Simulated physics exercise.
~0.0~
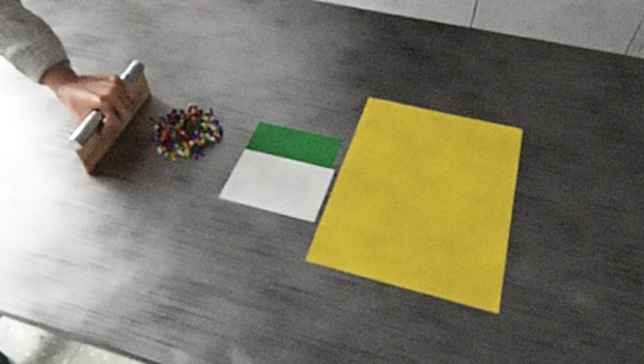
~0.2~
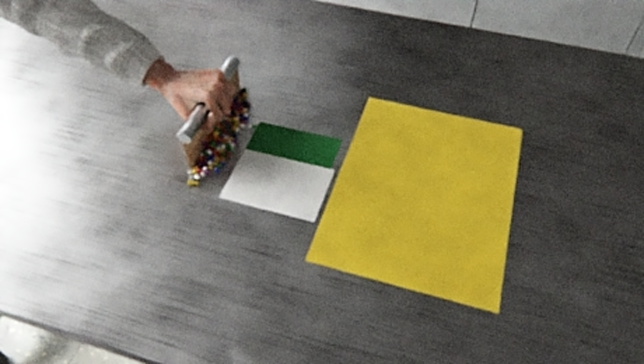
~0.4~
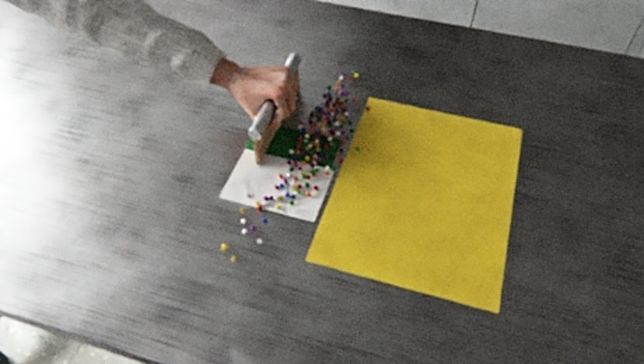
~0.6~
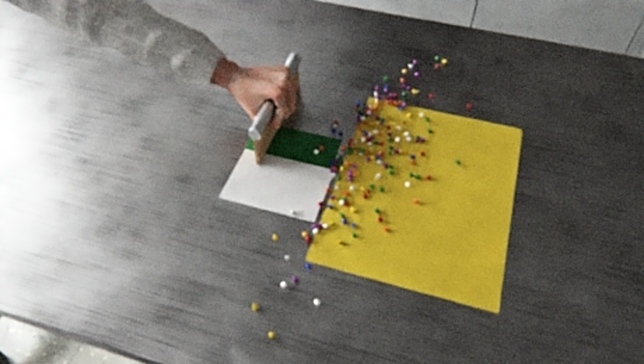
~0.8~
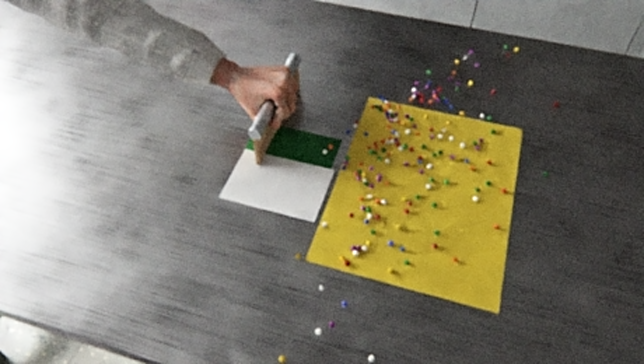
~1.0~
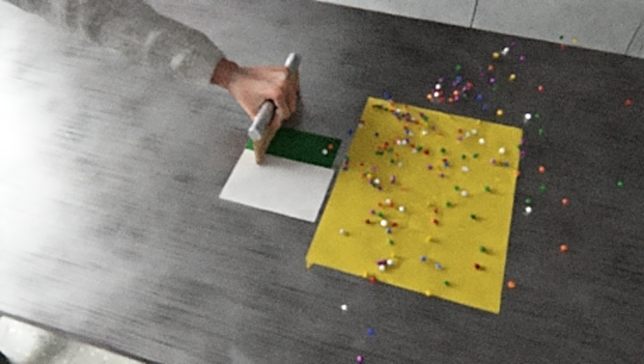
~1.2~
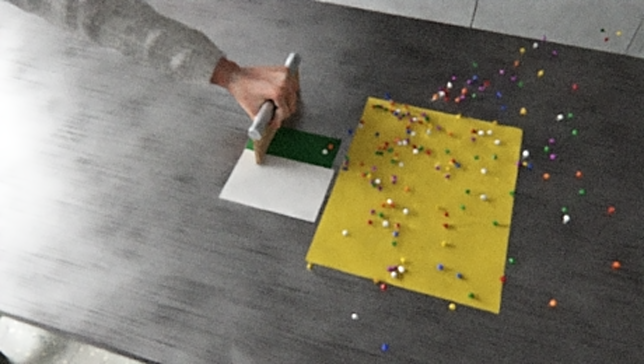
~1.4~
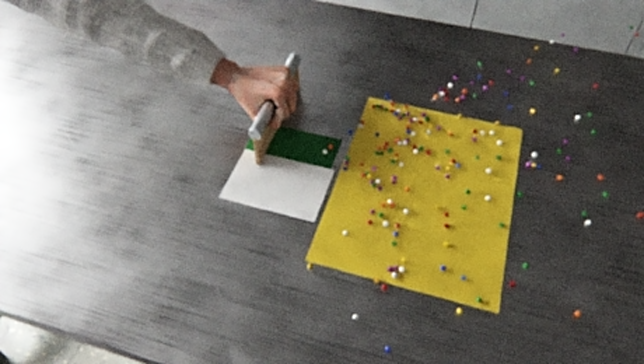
In this clip, a hand pushes a scraper rightwards into a pile of colourful beads on a dark surface, then stops over the green and white mats. The beads scatter onward, most ending on the yellow mat, others beyond it, while the scraper stays put.
